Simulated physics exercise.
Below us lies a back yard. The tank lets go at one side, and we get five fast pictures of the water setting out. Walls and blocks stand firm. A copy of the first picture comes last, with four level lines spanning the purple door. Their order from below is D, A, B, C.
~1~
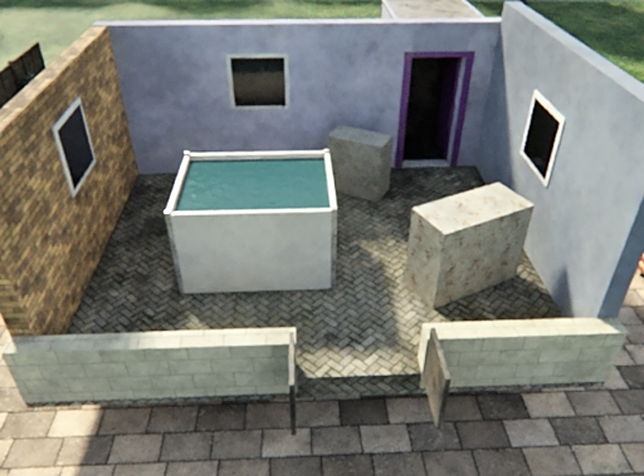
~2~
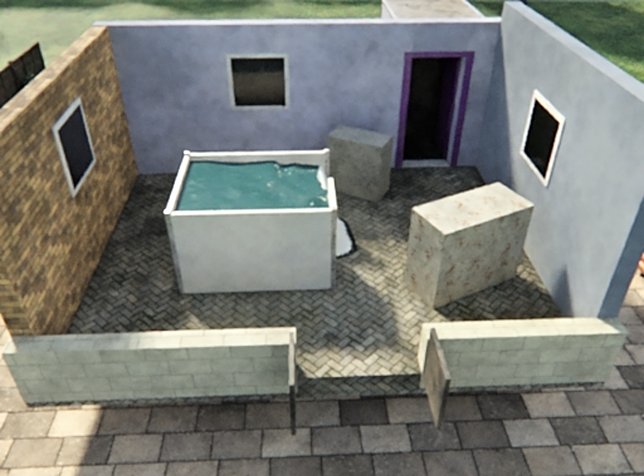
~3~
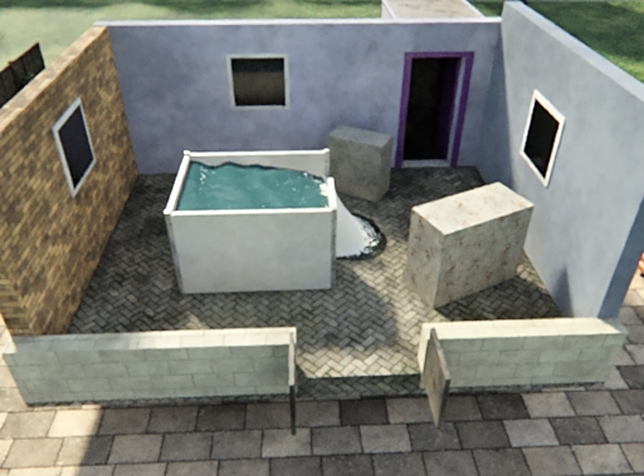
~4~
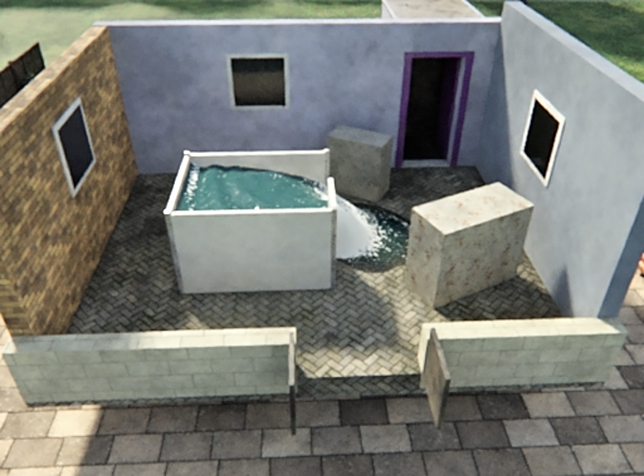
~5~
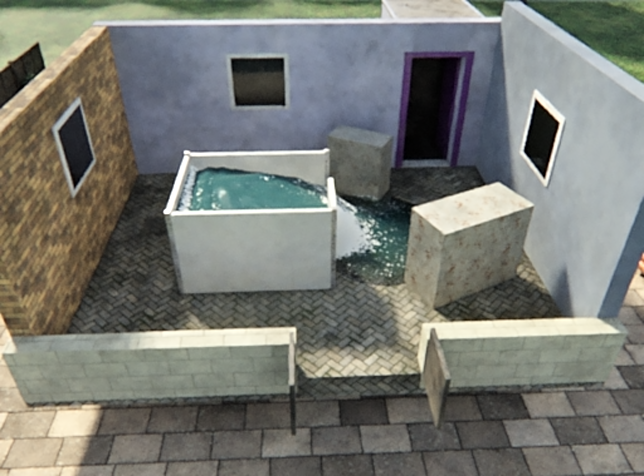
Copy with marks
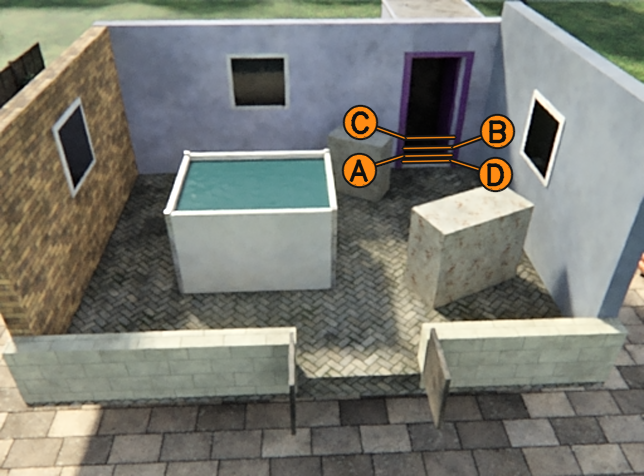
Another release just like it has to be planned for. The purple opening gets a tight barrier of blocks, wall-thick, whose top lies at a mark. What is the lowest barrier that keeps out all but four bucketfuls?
The answer is height B.
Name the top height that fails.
A.
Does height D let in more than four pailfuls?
Yes, it does.
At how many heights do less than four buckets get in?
Two of the four.
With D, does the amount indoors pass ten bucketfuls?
Yes, clearly.
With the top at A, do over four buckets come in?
Yes.
In orange, A at (427, 155); B at (428, 147); C at (429, 137); D at (426, 161); from the bottom up D, A, B, C.
If A is chosen, about 8 bucketfuls get in.
If B is chosen, a bucket or two gets in.
If C is chosen, nothing gets over.
If D is chosen, dozens of bucketfuls pour in.
